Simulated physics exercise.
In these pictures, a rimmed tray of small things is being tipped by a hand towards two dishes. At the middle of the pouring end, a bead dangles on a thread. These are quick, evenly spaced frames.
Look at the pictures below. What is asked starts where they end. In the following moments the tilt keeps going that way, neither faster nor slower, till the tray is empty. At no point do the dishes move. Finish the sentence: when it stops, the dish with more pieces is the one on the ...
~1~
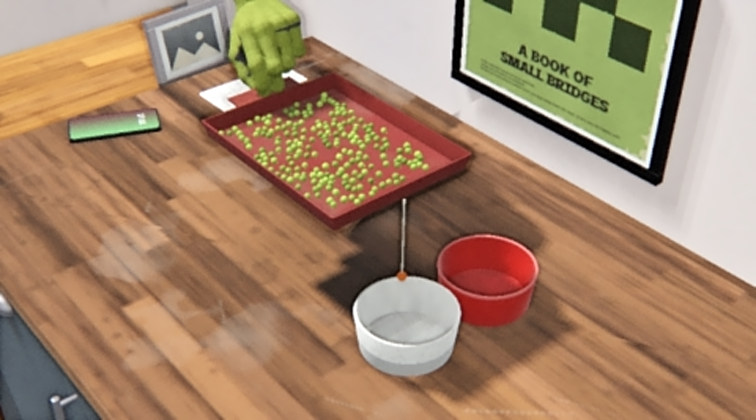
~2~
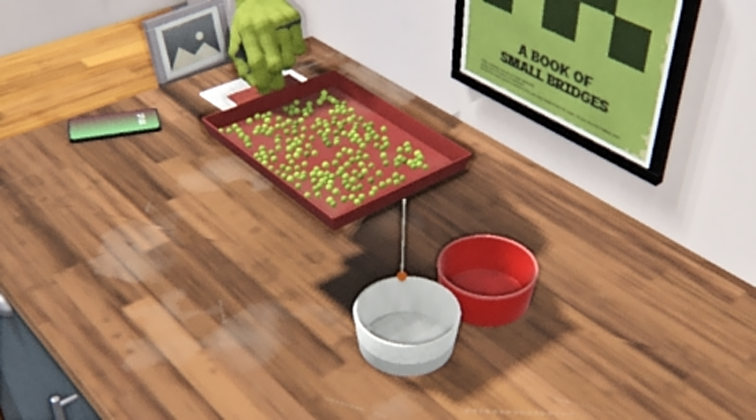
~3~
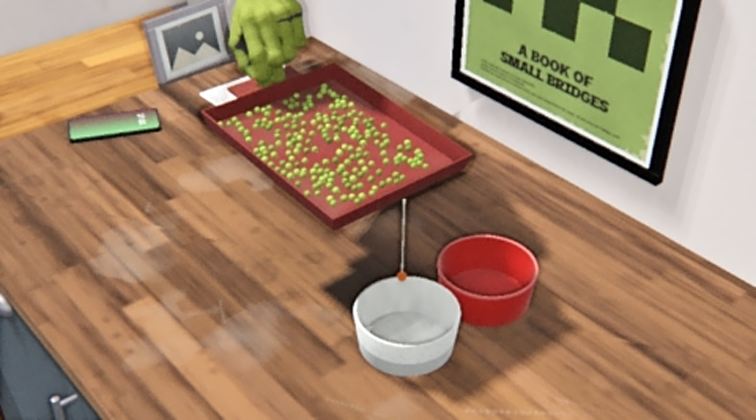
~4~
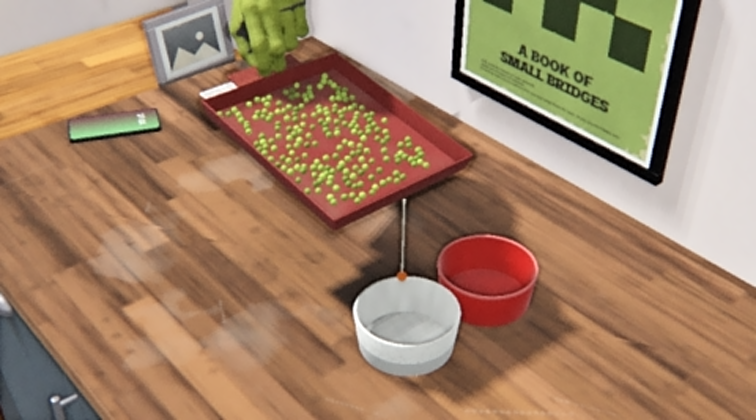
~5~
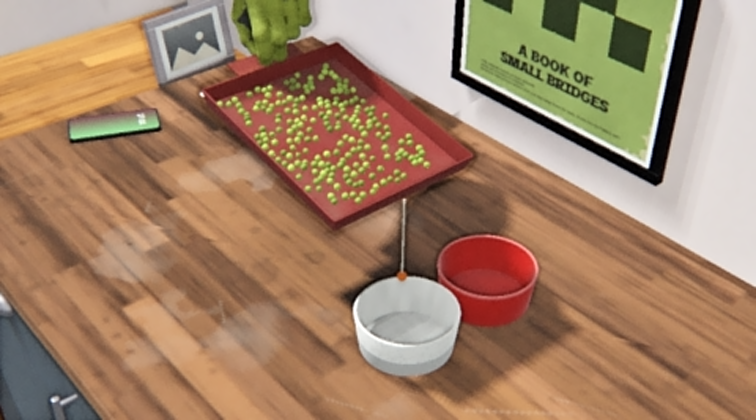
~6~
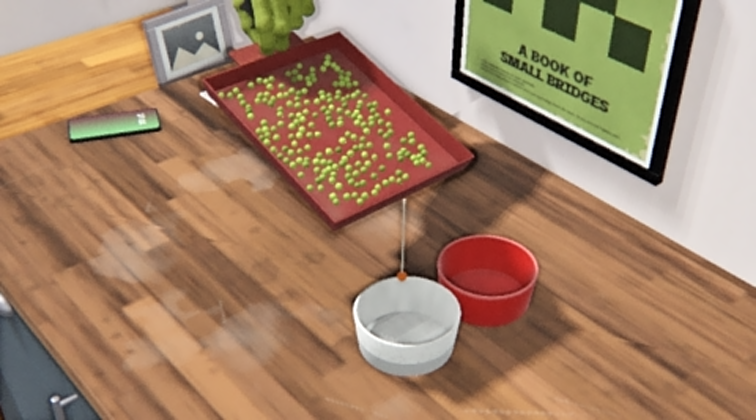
Left.
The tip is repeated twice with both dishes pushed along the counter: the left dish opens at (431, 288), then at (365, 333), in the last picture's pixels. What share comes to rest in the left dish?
Trial 1 about 50 %, trial 2 about 40 %.
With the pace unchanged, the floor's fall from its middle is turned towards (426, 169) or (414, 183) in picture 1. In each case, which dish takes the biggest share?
Case one: The dish at right. Case two: The dish at right.
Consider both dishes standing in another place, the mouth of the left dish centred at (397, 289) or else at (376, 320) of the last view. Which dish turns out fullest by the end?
In order of the tries: The dish on the left side, then the dish on the left side.
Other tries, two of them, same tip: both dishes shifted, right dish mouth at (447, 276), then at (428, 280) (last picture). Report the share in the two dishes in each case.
First 70 %, then 60 %.
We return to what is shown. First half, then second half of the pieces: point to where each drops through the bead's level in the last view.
Initially about (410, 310); subsequently about (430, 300).
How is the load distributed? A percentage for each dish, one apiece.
In the left dish 60 per cent comes to rest, in the right dish 10 per cent.
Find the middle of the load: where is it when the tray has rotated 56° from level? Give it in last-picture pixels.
Somewhere about (394, 187).
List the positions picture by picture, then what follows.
The first frame shows corners of the pouring end near (334, 214) and (465, 153), level; middle of the load near (329, 146), dried peas; left dish near (442, 352); right dish near (522, 304); bead on its thread near (402, 276).
The second frame shows corners of the pouring end near (334, 214) and (465, 153), level; middle of the load near (329, 144).
The third frame shows corners of the pouring end near (334, 215) and (466, 154), tipped barely, level across its low end; middle of the load near (329, 141).
The fourth frame shows corners of the pouring end near (335, 216) and (467, 154), tipped a little, level across its low end; middle of the load near (329, 135).
The fifth frame shows corners of the pouring end near (336, 217) and (468, 154), tipped a little, level across its low end; middle of the load near (330, 129).
The sixth frame shows corners of the pouring end near (337, 218) and (468, 155), tipped a little, level across its low end; middle of the load near (332, 125); left dish near (442, 352); right dish near (522, 304).
Shortly afterwards, tray tipped steeply; all but a few on the tray; only a few in the left dish.
Next, tray tipped right over; all but a few on the tray; only a few in the left dish; only a few outside both; only a few in the air.
Some moments later, tray tipped past a quarter turn; near two thirds in the left dish; a little in the right dish; near a quarter outside both.
In the end, tray tipped past a quarter turn; near two thirds in the left dish; a little in the right dish; near a quarter outside both.
